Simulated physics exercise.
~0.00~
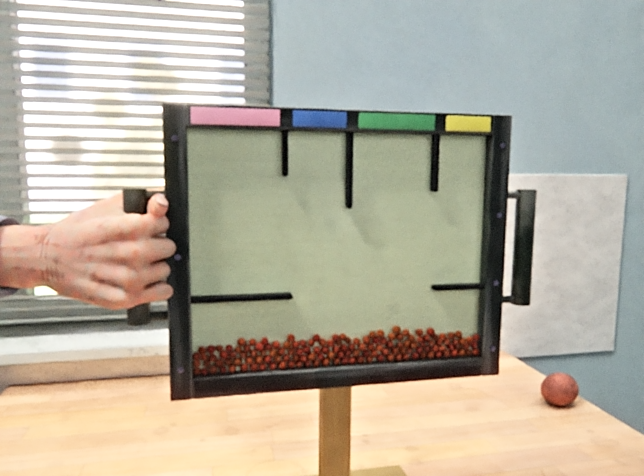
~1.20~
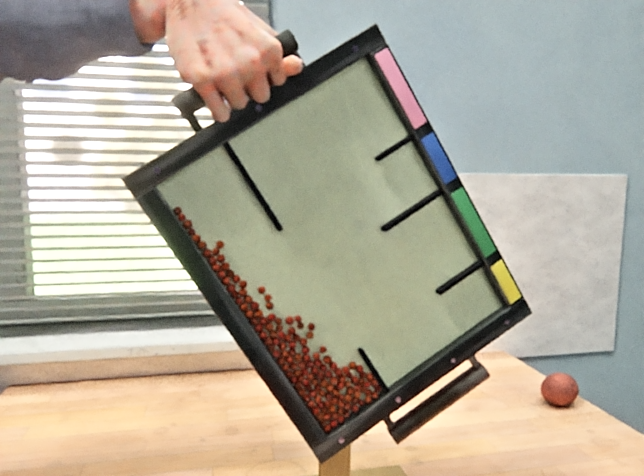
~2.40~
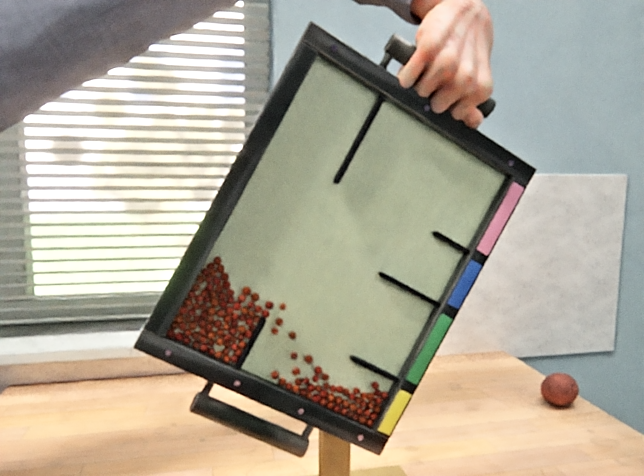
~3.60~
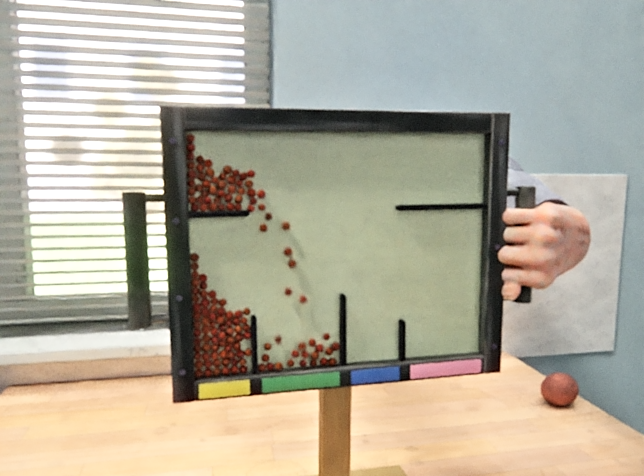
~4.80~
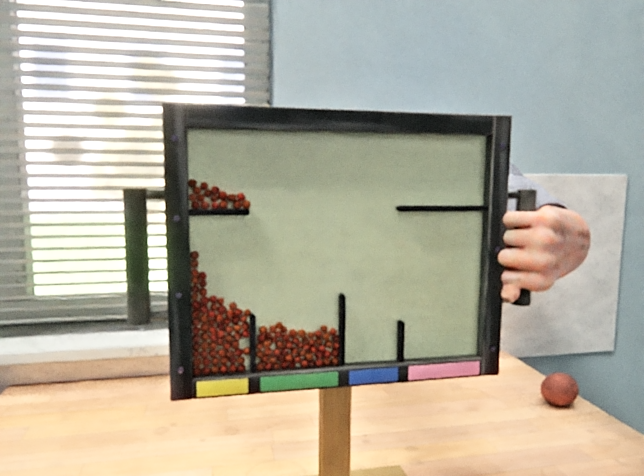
By a window, hands turn a bead-filled case upside down, leaving most beads in yellow and green pockets.
